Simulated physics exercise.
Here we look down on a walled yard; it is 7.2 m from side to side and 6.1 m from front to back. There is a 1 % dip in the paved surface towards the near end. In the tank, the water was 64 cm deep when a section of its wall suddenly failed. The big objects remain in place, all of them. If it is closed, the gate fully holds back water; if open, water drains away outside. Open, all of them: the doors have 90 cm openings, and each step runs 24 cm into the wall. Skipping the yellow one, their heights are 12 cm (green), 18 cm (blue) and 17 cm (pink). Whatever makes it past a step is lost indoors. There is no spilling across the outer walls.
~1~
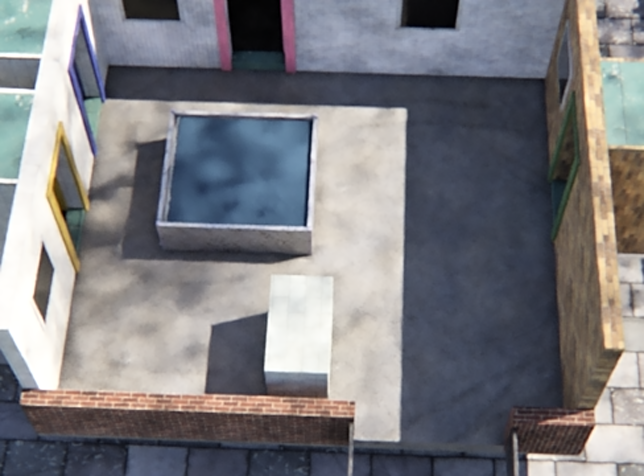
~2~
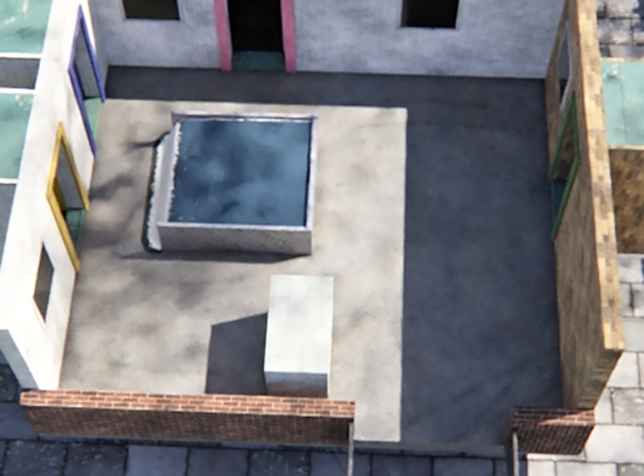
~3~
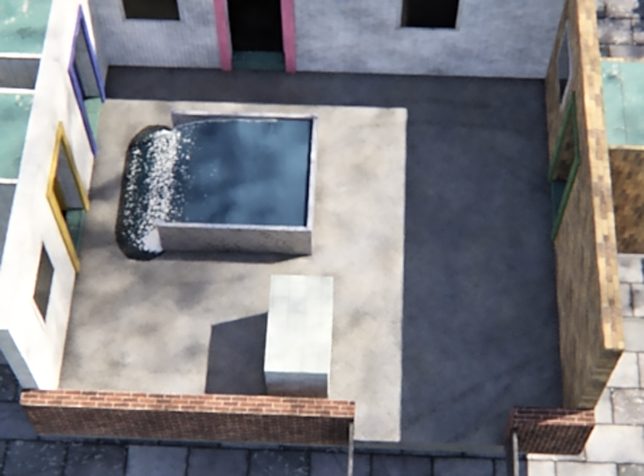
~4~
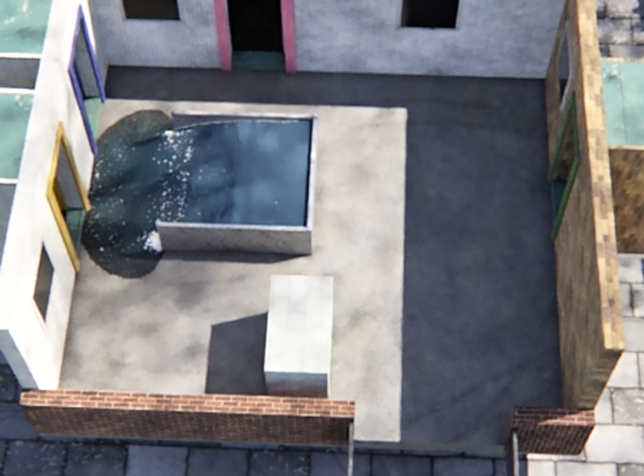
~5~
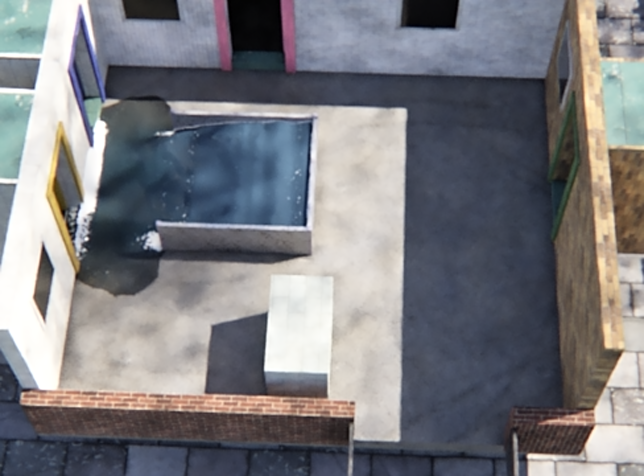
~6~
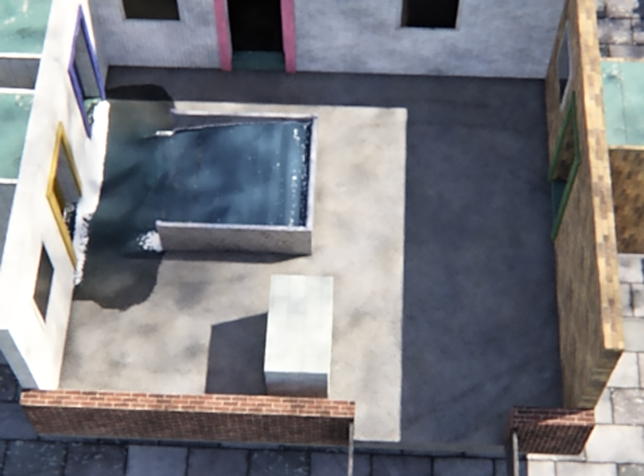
Walled yard seen from above, water bursting from the left side of a raised tank and spreading to the yellow-framed opening.
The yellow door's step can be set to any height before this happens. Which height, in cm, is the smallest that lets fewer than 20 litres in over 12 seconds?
The smallest is roughly 35 cm.
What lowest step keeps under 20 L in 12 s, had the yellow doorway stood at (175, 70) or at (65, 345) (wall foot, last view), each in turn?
Roughly 20 cm, then roughly 11.0 cm.
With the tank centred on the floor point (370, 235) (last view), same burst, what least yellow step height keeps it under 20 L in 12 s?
New minimum height: Approx. 28 cm.
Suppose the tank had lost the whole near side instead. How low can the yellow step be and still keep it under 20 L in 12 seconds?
Then it needs around 6.5 cm.
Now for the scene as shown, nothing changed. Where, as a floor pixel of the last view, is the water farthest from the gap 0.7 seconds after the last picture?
At about (58, 388).
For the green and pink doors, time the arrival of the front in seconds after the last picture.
The front reaches green at 4.0 s and pink at 1.4 s.
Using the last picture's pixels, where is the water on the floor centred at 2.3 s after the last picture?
I'd put it close to (167, 208).
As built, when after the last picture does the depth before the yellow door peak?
1.0 s.
Then, 0.7 s after the last picture water covers 15 % of the floor, deepest (46 cm) near (100, 194); 37 cm at the yellow door, 97 litres in over its 13 cm step.
Then, 2.3 s after the last picture water covers 35 % of the floor, deepest (32 cm) near (108, 72); 23 cm at the yellow door, 280 litres in over its 13 cm step.
Then, 11.3 s after the last picture water covers 95 % of the floor, deepest (10 cm) near (55, 412); 8 cm at the yellow door, 307 litres in over its 13 cm step.
At the yellow door as built, the water peaked near 37 cm, 0.9 s after the last picture.
With a step of 30.5 cm, 49 litres would have come in within the 12 s; with 41 cm, 4 litres. So under 20 litres takes about 35 cm.
